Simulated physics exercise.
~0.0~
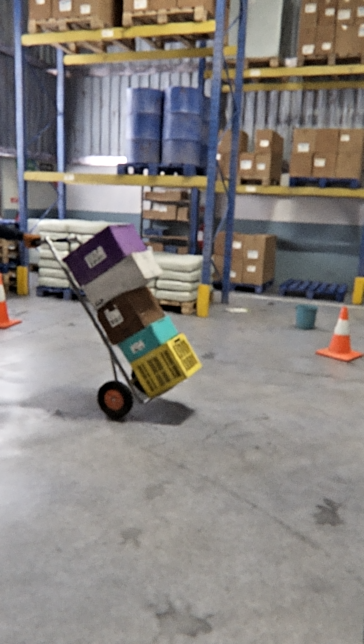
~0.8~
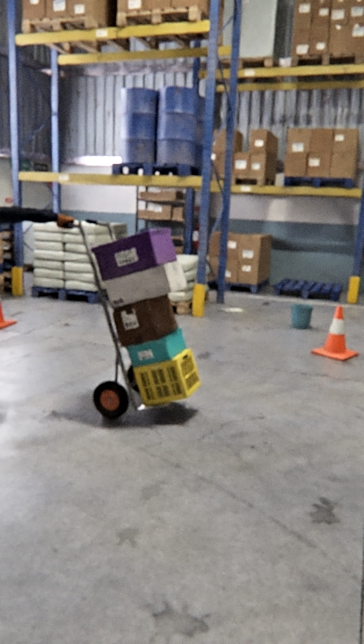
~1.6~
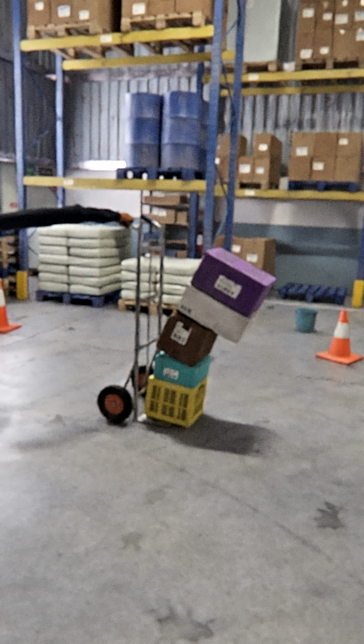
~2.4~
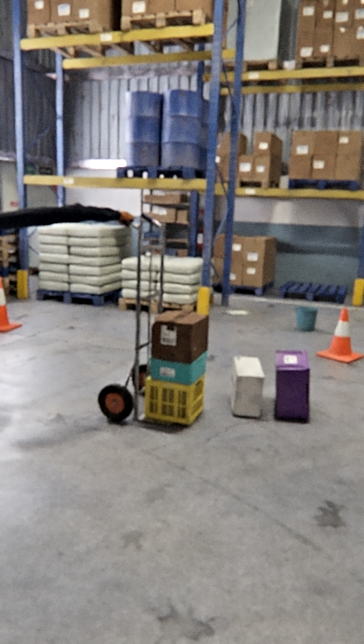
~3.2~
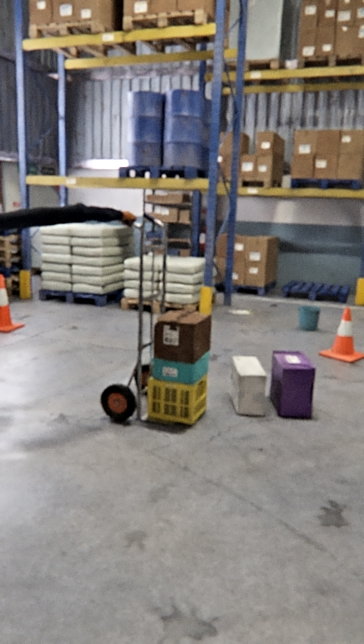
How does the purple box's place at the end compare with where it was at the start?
At the start it was on top of the stack on the tilted hand truck. By the end it was on the floor to the right, just beyond the white box.
